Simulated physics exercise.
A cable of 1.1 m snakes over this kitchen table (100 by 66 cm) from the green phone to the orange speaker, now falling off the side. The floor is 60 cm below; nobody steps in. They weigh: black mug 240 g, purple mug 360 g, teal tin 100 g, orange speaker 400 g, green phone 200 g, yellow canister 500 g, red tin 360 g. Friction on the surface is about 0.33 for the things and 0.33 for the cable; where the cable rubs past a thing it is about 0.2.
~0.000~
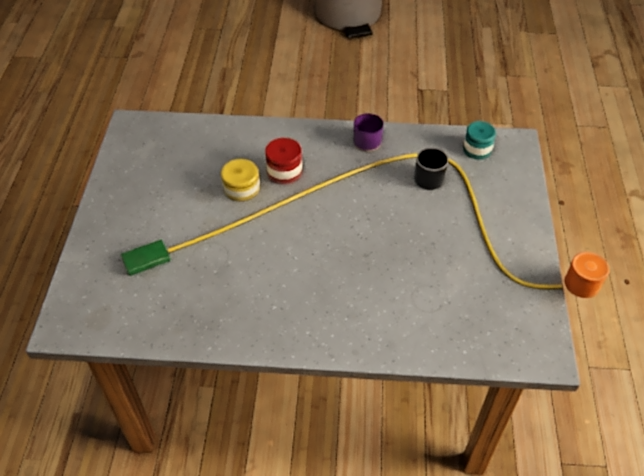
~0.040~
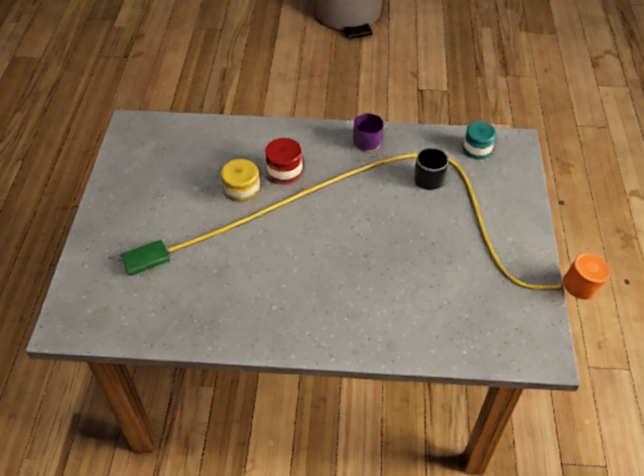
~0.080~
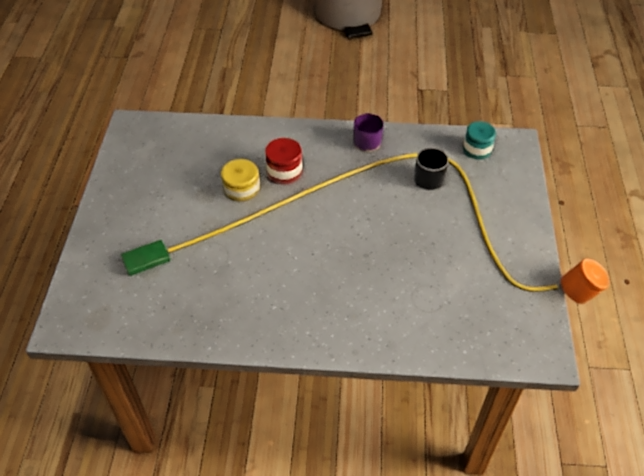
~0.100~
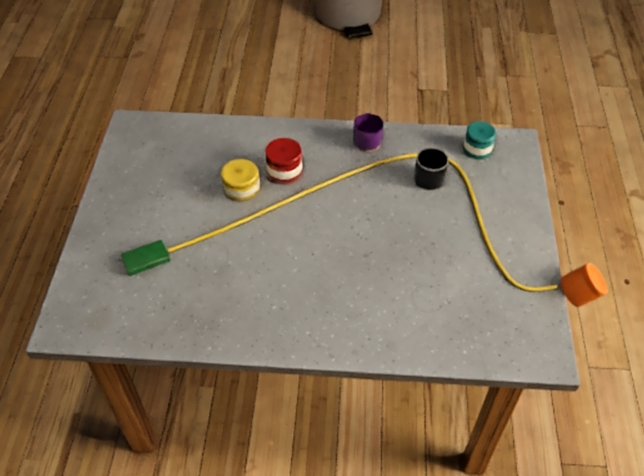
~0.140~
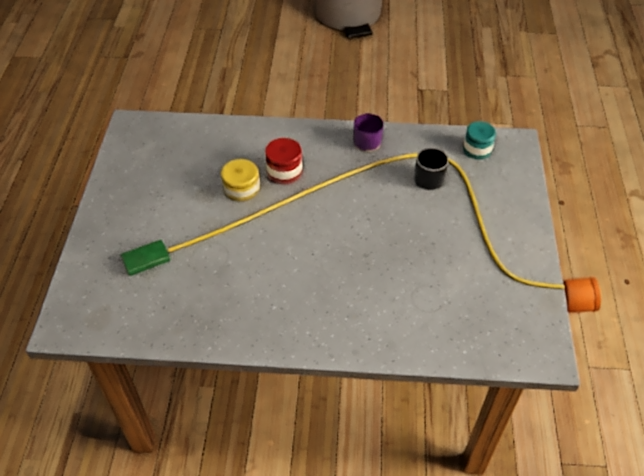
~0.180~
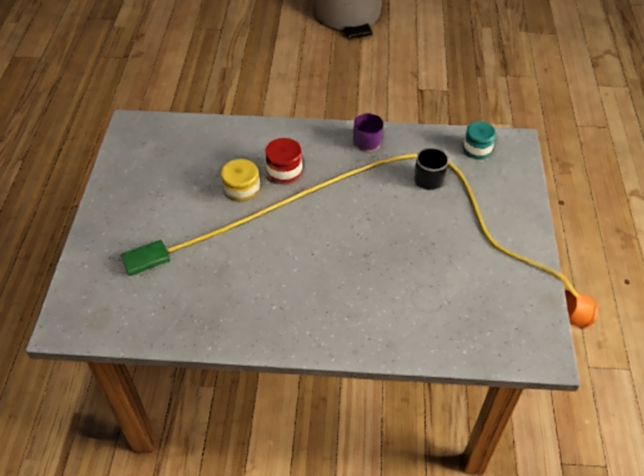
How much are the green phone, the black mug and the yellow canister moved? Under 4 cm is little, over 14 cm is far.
In order: The green phone travels a long way; the black mug ends far away; the yellow canister barely shifts.
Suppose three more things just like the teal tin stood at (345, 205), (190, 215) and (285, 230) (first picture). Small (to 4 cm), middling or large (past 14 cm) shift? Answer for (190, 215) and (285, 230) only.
In that order: Small, middling.
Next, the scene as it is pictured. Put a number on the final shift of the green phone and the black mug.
About: Green phone 45 cm, black mug 25 cm.
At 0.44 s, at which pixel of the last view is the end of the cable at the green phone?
Around (233, 234).
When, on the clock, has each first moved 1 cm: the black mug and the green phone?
Black mug 0.28 s, green phone 0.28 s.
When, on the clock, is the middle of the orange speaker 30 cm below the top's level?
That is: 0.32 s.
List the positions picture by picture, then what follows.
Shows, green phone (145, 255); black mug (433, 159); yellow canister (240, 171); cable runs through (513, 278) (473, 196) (403, 157) (313, 189) (220, 231), in the first picture.
Shows, orange speaker (591, 267); cable runs through (512, 279) (403, 157) (220, 231), in the second picture.
Shows, orange speaker (585, 281); cable runs through (511, 279) (403, 157) (220, 231), in the third picture.
Shows, orange speaker (584, 285); cable runs through (510, 279) (403, 157) (220, 231), in the fourth picture.
Shows, orange speaker (581, 295); cable runs through (515, 277) (403, 157) (220, 231), in the fifth picture.
Shows, green phone (145, 255); black mug (433, 159); yellow canister (240, 171); cable runs through (540, 266) (473, 200) (403, 157) (313, 189) (220, 231), in the sixth picture.
By 0.4 s, the cable's tail end at (233, 234); black mug 15 cm off its start, green phone 13 cm off its start, orange speaker over the edge.
By 0.7 s, the cable's tail end at (351, 226); green phone 38 cm off its start, black mug 27 cm off its start, orange speaker over the edge.
By 0.9 s, the cable's tail end at (386, 222); green phone 46 cm off its start at (368, 209), black mug 27 cm off its start at (448, 262), orange speaker over the edge.
By 1.2 s, the cable's tail end at (386, 222); green phone 46 cm off its start, black mug 27 cm off its start, orange speaker over the edge.
By 2.4 s, the cable's tail end at (386, 222); green phone 46 cm off its start at (368, 209), black mug 27 cm off its start at (448, 262), yellow canister 0 cm off its start at (240, 172), orange speaker over the edge.
